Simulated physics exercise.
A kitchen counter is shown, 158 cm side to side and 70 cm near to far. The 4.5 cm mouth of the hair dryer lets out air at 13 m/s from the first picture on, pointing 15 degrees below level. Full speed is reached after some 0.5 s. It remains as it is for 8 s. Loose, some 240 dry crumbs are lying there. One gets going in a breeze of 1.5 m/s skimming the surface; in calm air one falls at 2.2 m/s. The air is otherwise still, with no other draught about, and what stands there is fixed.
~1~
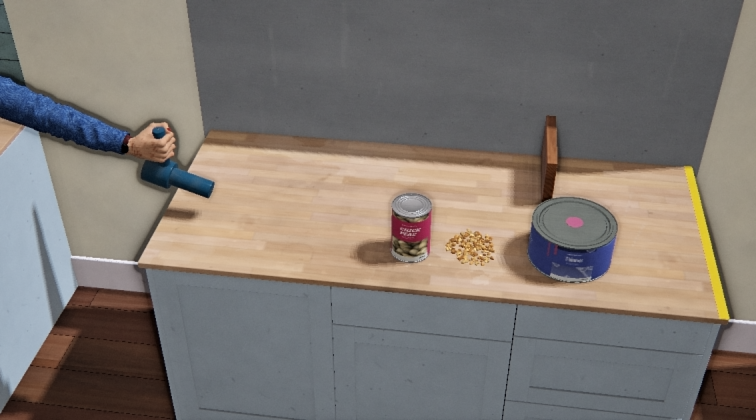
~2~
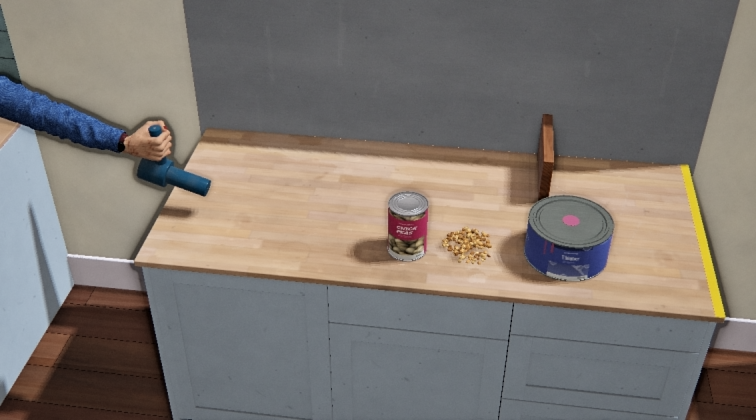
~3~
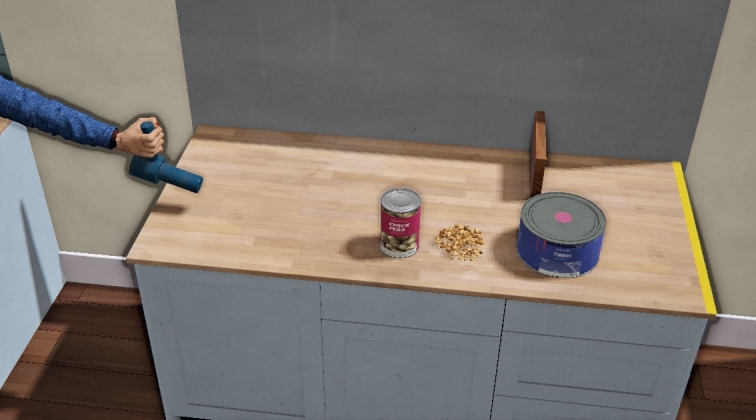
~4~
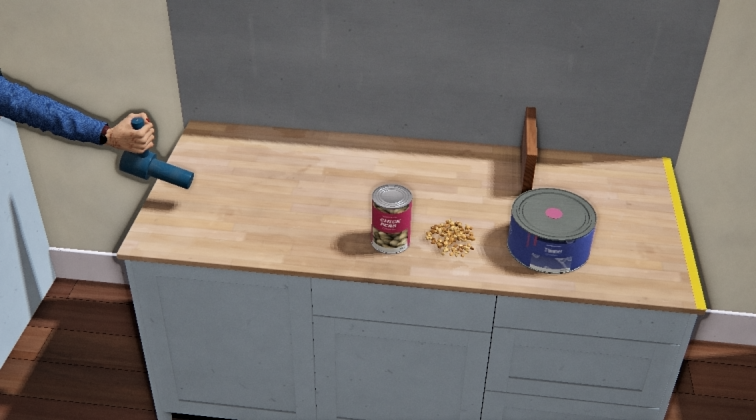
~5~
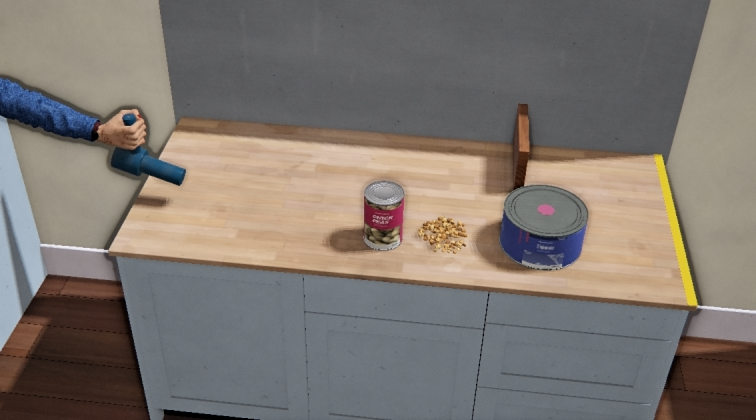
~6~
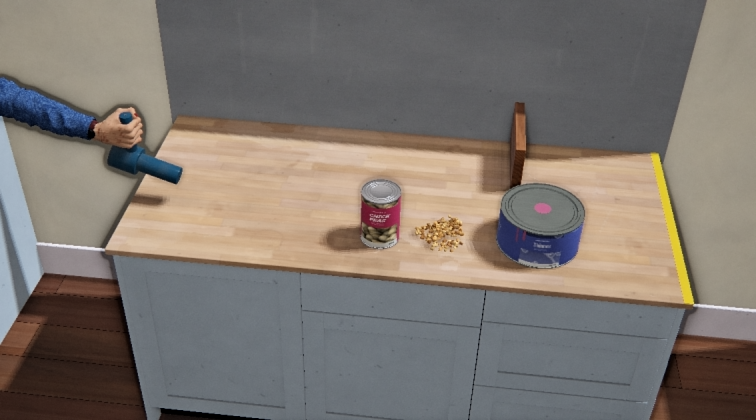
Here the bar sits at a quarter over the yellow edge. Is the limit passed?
Answer: No.
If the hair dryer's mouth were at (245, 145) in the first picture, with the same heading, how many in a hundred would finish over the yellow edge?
In that case roughly 0 percent.
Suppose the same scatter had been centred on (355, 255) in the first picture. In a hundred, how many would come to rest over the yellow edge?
About 0 %.
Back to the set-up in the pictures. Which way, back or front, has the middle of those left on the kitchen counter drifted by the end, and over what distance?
Toward the near side, roughly 5 cm.
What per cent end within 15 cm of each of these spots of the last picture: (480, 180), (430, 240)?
First spot about 0 %, second about 30 %.
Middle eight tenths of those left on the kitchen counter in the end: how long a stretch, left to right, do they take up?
The middle group spans some 20 cm.
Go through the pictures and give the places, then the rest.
In the first frame, the middle of the dry crumbs is near (471, 246), none has stirred yet and the mouth of the hair dryer is at (211, 190).
In the second frame, the middle of the dry crumbs is near (469, 244), none has stirred yet and the yellow edge is centred on (705, 233).
In the third frame, the middle of the dry crumbs is near (461, 241), none has stirred yet, the top of a tin is at (401, 200) and the top of a large tin is at (563, 217).
In the fourth frame, the middle of the dry crumbs is near (452, 237) and none has stirred yet.
In the fifth frame, the middle of the dry crumbs is near (445, 233) and none has stirred yet.
In the sixth frame, the middle of the dry crumbs is near (444, 231), the farthest in sight from the hair dryer is at (461, 244) and about 10 % have left their places.
Then, 1.2 s after the last picture, 4 % are over the yellow edge; the middle of those still in play is near (457, 245); 30 % have settled or left.
Then, 2.1 s after the last picture, 5 % are over the yellow edge; the middle of those still in play is near (448, 245); 49 % have settled or left.
Then, 4.0 s after the last picture, 5 % are over the yellow edge; the middle of those still in play is near (447, 245); 60 % have settled or left.
Then, 7.6 s after the last picture, at the end, 5 % are over the yellow edge; the middle of those still in play is near (446, 247).
